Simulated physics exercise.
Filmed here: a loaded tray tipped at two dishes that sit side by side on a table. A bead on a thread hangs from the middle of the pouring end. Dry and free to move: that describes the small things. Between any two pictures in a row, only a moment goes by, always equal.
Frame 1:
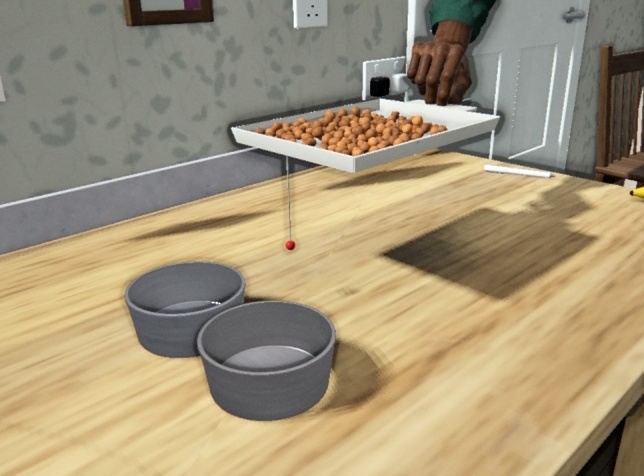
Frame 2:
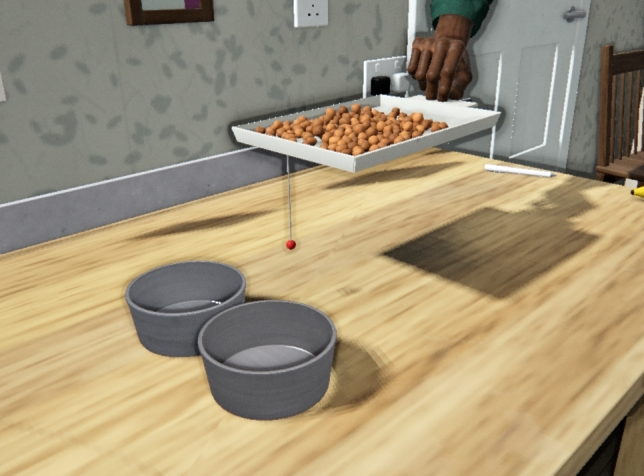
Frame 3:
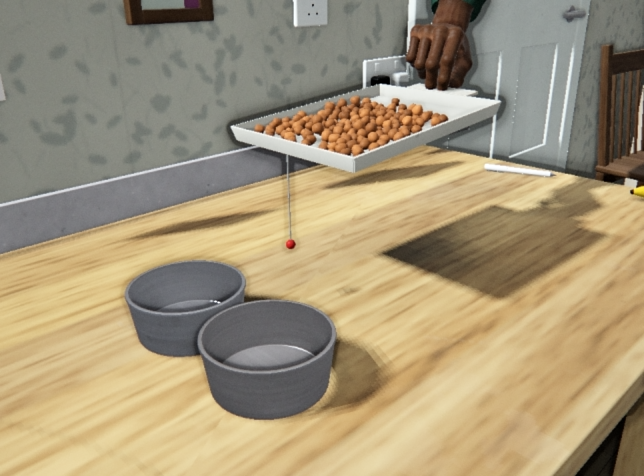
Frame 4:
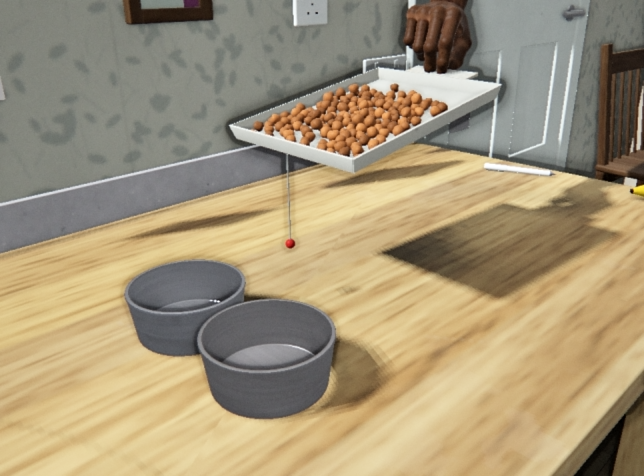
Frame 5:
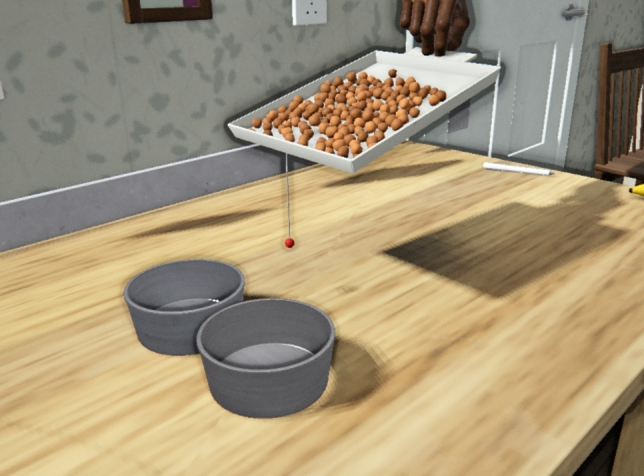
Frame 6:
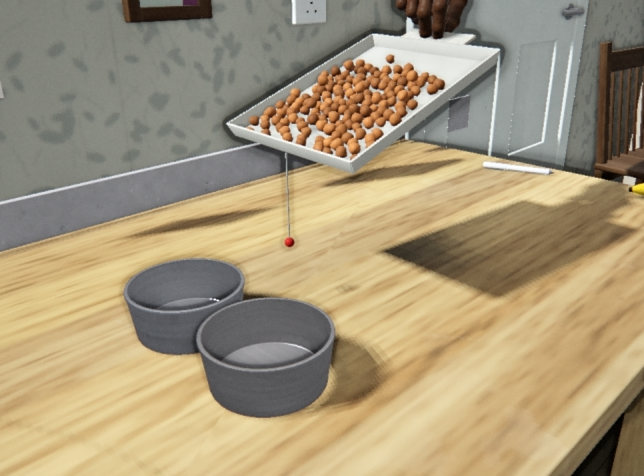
At the start, a dark hand holds a nearly level white tray of small brown nuts above a wooden table with two grey dishes. The hand rises, lifting the tray's far end so it slopes more steeply toward the front, and the nuts shift and spread slightly while the dishes stay still.
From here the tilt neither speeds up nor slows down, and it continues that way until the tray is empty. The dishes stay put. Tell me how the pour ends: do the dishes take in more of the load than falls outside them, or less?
Basically it's a mostly lost load, that one.
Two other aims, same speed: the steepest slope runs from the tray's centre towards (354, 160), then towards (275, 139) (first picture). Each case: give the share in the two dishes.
The first try gives close to 0 percent; the next gives 0 percent.
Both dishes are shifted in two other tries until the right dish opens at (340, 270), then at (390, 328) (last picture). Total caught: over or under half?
In the first position shy of half, in the second past half.
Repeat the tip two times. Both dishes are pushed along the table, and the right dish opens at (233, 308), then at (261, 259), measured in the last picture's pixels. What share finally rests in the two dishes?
Roughly 20 per cent, and 30 per cent.
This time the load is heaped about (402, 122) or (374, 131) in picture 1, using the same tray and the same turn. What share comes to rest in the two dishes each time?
It would be about 30 per cent for the first and about 20 per cent for the second.
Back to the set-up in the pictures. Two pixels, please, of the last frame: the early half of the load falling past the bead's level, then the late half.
First roughly (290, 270), then roughly (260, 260).
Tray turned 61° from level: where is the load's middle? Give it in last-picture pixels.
Close to (310, 97).
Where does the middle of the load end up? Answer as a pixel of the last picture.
(280, 321).
Just after the last frame, tray tipped steeply; almost all on the tray; just a few in the left dish; just a few outside both; just a few in the air.
A moment on, tray tipped right over; almost all on the tray; just a few in the left dish; just a few outside both; just a few in the air.
Further on, tray tipped past a quarter turn; about a tenth in the right dish; about a tenth in the left dish; the larger part outside both.
When it is over, tray tipped past a quarter turn; about a tenth in the right dish; about a tenth in the left dish; the larger part outside both.
